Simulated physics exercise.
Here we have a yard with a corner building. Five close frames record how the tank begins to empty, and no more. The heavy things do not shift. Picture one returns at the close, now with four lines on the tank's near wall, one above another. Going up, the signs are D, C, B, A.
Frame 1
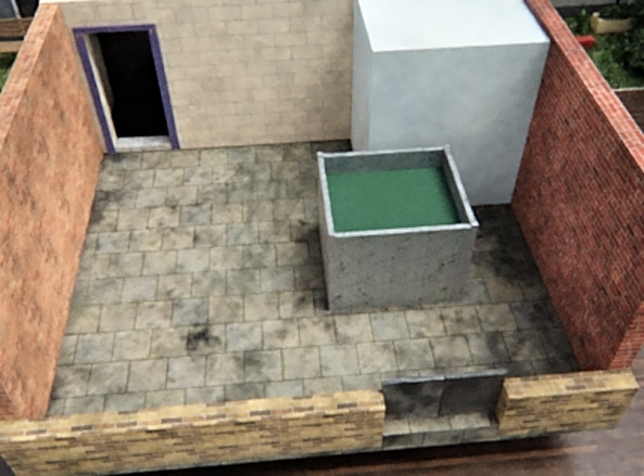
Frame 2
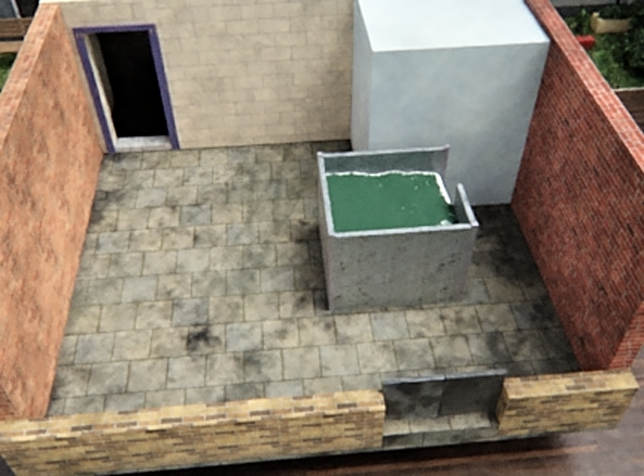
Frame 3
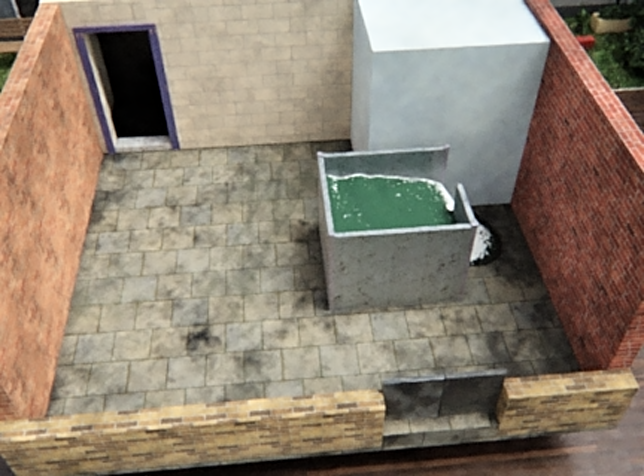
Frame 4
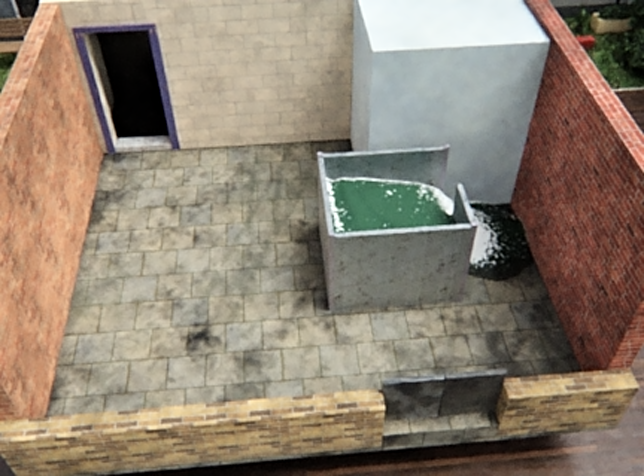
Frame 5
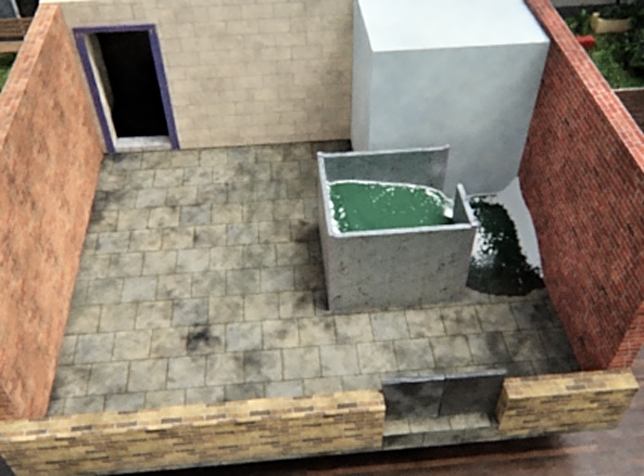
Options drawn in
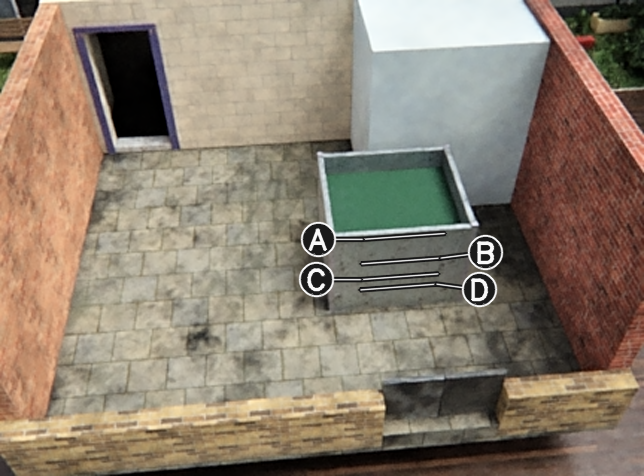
We see a walled yard with a pale corner building and a concrete tank of green water; the tank's right side opens, and water pours out, spreading across the paving between the tank and the red brick wall.
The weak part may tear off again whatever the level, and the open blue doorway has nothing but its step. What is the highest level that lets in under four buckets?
Go for B.
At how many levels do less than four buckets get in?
Three of them.
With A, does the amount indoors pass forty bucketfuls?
No, it does not.
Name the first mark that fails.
The answer is A.
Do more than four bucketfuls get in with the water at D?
No, that is safe.
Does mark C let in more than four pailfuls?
No, not at all.
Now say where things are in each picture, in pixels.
In the first frame, water in the tank at rest, its middle at (391, 206); foot of the blue doorway at (145, 151); shut gate at (443, 381).
In the second frame, water covers 1 % of the ground, its front hidden from here.
In the third frame, 3 % of the ground under water, visible out to (495, 239).
In the fourth frame, 6 % of the ground under water, visible out to (516, 216).
In the fifth frame, 7 % of the ground under water, visible out to (542, 277).
In white, A at (403, 236); B at (401, 260); C at (399, 276); D at (398, 287); from the bottom up D, C, B, A.
Choosing A, about 12 bucketfuls get in.
Choosing B, a bucket or two gets in.
Choosing C, nothing gets over.
Choosing D, nothing gets over.
